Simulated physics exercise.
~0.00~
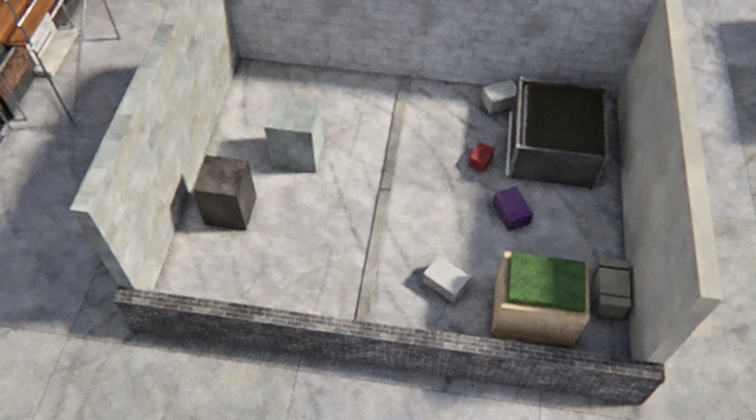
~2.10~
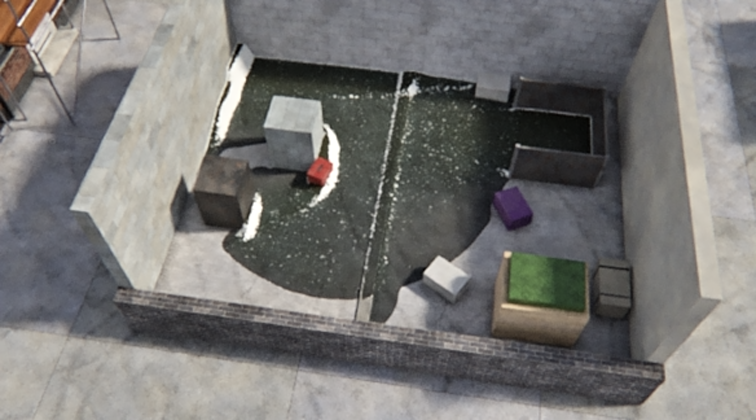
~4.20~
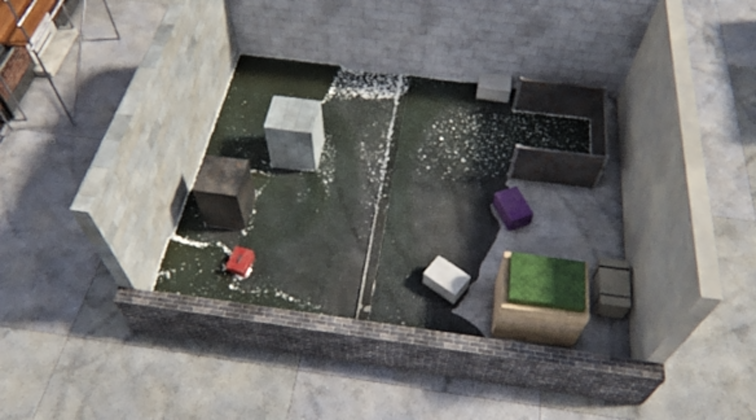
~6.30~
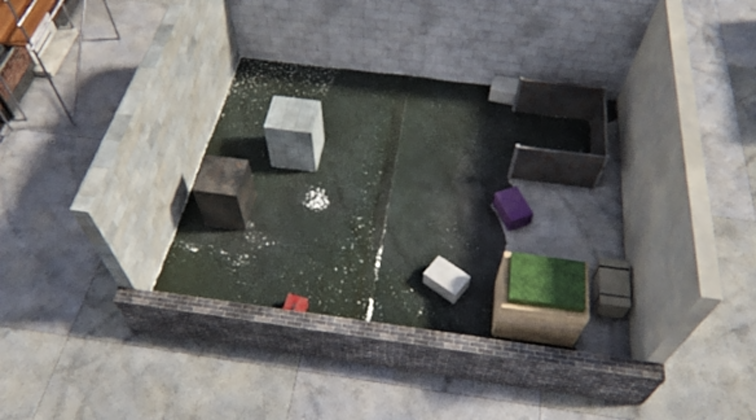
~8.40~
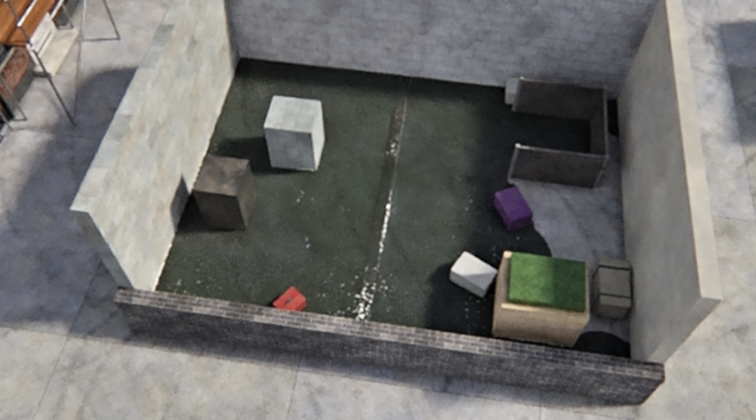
Dark water spreads from an open tank at the upper right of a walled compound, where several crates and boxes rest on a gray floor. The small red box is swept left across the low kerb, ending up beside a pale block, while the tank's dark top gives way to a nearly empty interior. As the water covers the left side, the red box drifts down and left, then right toward the brick front wall. The sheet calms, and the white box shifts slightly right. At the end, the red box sits near the front wall, and the purple crate has stayed put.
